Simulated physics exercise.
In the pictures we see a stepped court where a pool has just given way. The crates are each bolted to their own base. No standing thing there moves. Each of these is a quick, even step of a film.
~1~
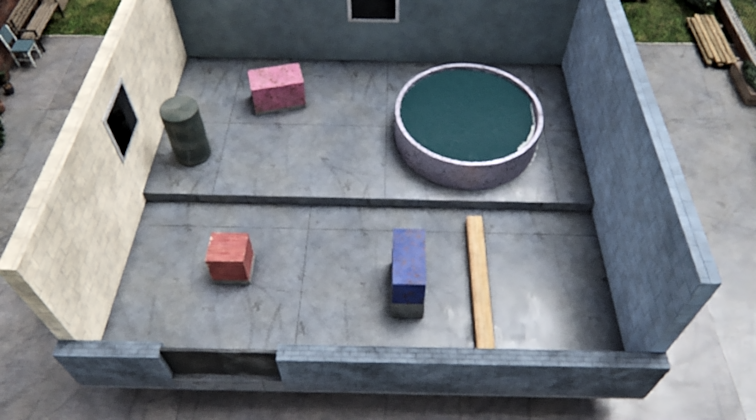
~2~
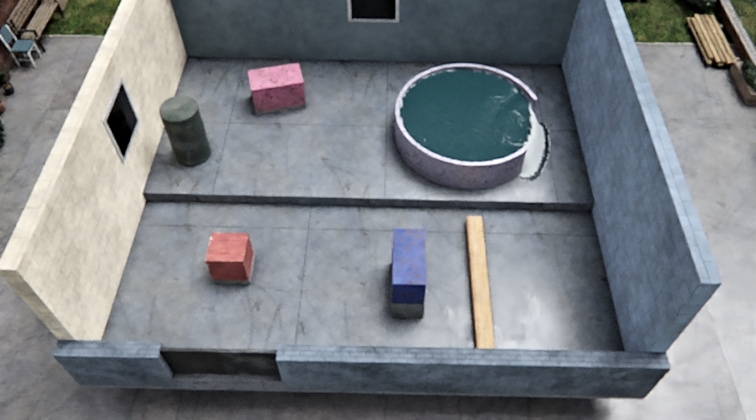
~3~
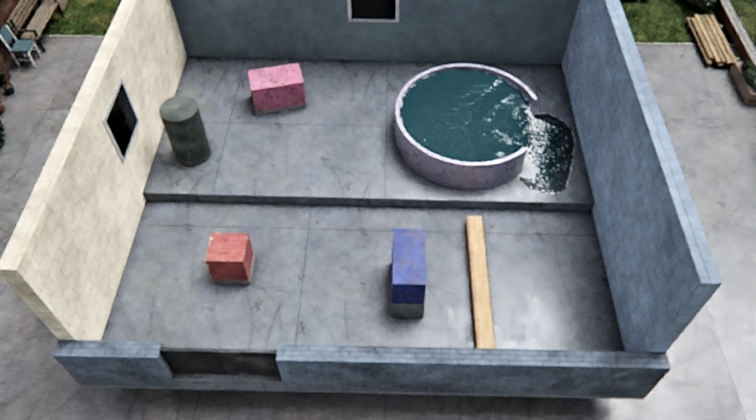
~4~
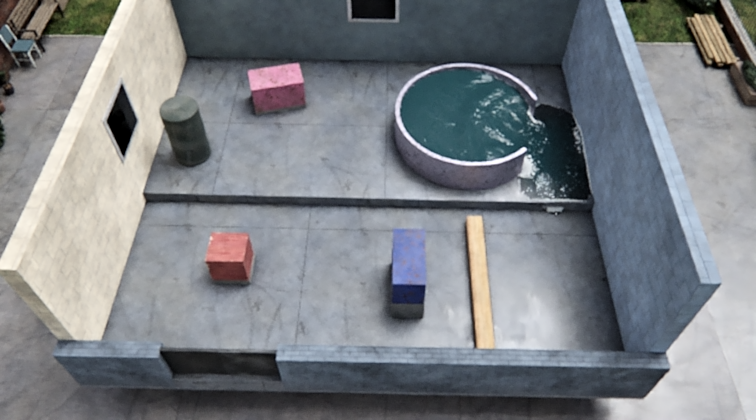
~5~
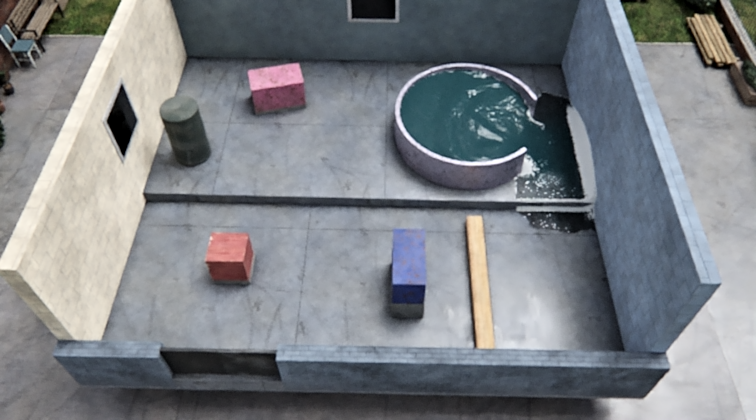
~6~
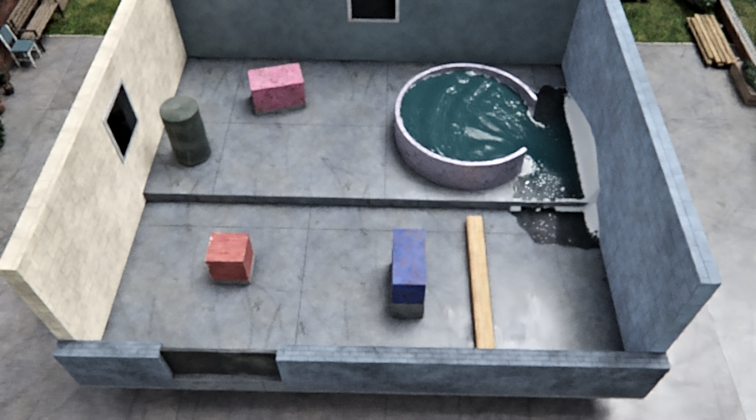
The clip opens on a walled, stepped court with a round pool brimming with dark water, near pink, red and blue blocks. The pool's right side gives way and water pours through the gap, spreads toward the right wall, then runs over the step onto the lower floor.
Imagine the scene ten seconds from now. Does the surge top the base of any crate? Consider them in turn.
At the end, the red crate is safe from the water. The pink crate is caught by the water. The blue crate is safe from the water.
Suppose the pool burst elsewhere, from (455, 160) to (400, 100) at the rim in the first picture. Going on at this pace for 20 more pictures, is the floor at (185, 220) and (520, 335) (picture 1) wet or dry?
Submerged, untouched.
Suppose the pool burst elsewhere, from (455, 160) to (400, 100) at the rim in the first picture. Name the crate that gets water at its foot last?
Answer: The one in red.
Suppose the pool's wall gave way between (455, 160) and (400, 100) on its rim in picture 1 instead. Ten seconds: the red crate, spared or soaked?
As it turns out, the red one is swamped.
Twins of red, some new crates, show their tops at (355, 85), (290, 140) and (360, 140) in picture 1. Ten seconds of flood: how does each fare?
Listed order: Unflooded / unflooded / unflooded.
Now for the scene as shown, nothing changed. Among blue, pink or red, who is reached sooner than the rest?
That's the blue crate.
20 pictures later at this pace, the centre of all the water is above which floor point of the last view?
The water's middle lies around (500, 174).
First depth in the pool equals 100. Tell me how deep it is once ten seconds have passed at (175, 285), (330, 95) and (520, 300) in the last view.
In order: 6, 8, 25 %.
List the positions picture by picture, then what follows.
In the first picture, the round pool at (468, 114) is whole and still.
In the second picture, water pours out at (533, 143) and has run to a hidden place.
In the third picture, water pours out at (533, 144) and has run to (559, 188).
In the fourth picture, the front is at (575, 201), out from the gap at (533, 144).
In the fifth picture, the front is at (593, 226), out from the gap at (533, 144).
In the sixth picture, the front is at (597, 243), out from the gap at (533, 144).
A moment on, water covers 10 % of the floor; the red crate not reached, the pink crate not reached, the blue crate not reached.
Next, water covers 20 % of the floor; the red crate not reached, the pink crate not reached, the blue crate not reached.
Then, water covers 35 % of the floor; the red crate not reached, the pink crate not reached, the blue crate water round its plinth.
Later, water covers 65 % of the floor; the red crate water round its plinth, the pink crate water round its plinth, the blue crate water round its plinth.
In the end, water covers 95 % of the floor; the red crate stayed above the water, the pink crate was topped, the blue crate stayed above the water.
